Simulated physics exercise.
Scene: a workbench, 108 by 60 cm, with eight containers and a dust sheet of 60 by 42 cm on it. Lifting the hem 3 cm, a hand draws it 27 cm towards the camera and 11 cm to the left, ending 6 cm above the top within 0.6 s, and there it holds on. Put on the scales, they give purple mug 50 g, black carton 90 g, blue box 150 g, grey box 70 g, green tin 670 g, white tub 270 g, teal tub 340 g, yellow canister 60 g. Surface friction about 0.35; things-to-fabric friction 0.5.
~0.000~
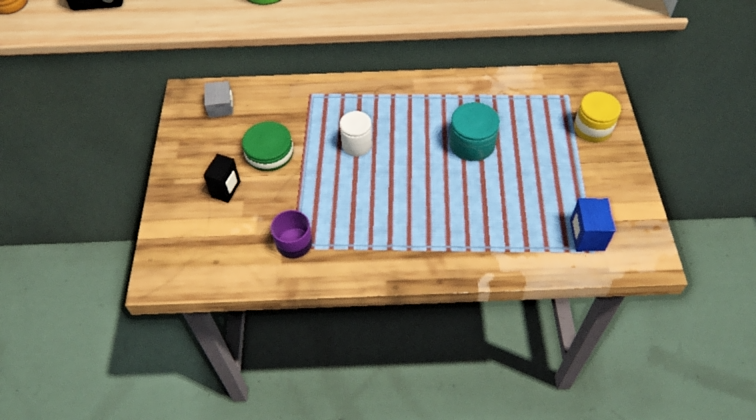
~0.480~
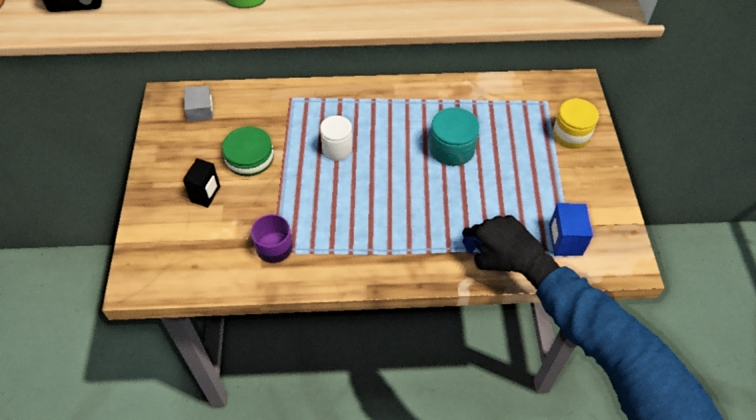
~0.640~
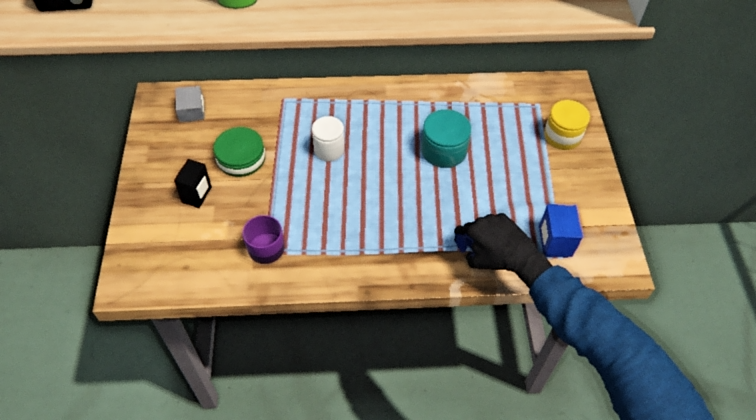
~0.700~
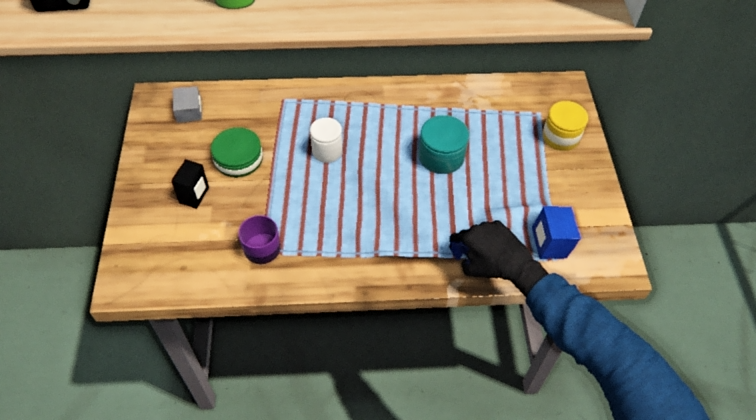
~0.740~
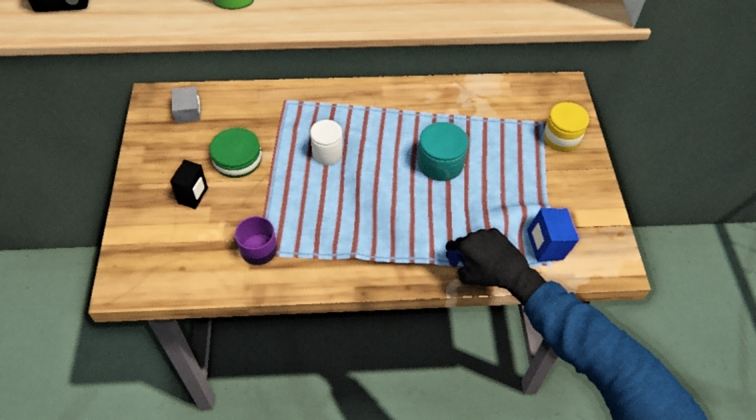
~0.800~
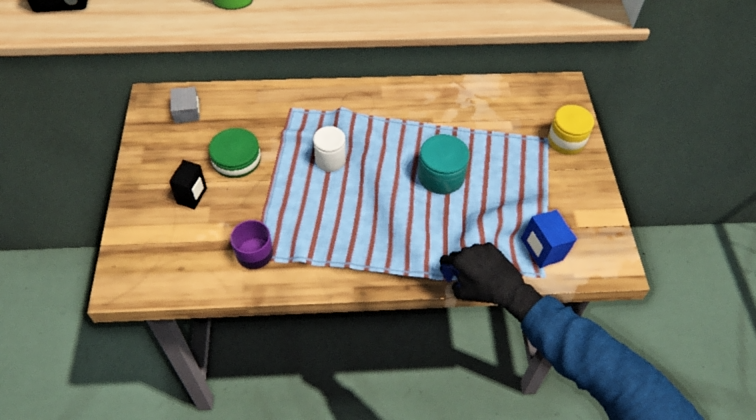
On a wooden table set with eight small containers, a gloved hand gripped the front edge of a striped cloth and dragged it slightly forward, shifting the teal and white tubs along with it.
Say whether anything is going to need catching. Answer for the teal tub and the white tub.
At the end, the teal tub won't leave. The white tub won't leave.
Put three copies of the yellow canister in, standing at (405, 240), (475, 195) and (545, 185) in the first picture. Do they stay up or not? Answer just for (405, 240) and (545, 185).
Log, listed order - lost / lost.
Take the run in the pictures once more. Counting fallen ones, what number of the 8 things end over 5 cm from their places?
The number is 4.
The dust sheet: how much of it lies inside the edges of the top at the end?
Around 65 percent.
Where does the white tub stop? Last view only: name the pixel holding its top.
Last view, top position: About (357, 216).
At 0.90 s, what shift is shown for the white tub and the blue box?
White tub: 8 cm; blue box: 6 cm.
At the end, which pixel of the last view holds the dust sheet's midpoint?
It sits near (406, 278) in pixels.
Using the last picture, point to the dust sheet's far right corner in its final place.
(554, 220).
After 0.9 s, 95 % of the dust sheet is still over the top; teal tub 14 cm off its start, white tub 9 cm off its start, blue box 5 cm off its start.
After 1.0 s, 85 % of the dust sheet is still over the top; teal tub 22 cm off its start, white tub 15 cm off its start, blue box 7 cm off its start.
After 1.1 s, 70 % of the dust sheet is still over the top; teal tub 30 cm off its start at (452, 249), white tub 21 cm off its start at (357, 205), blue box 8 cm off its start at (546, 253).
After 1.2 s, 65 % of the dust sheet is still over the top; teal tub 33 cm off its start, white tub 23 cm off its start, blue box 8 cm off its start.
After 2.8 s, 65 % of the dust sheet is still over the top; teal tub 33 cm off its start at (452, 261), white tub 24 cm off its start at (357, 216), blue box 8 cm off its start at (546, 253), purple mug 5 cm off its start at (244, 255).
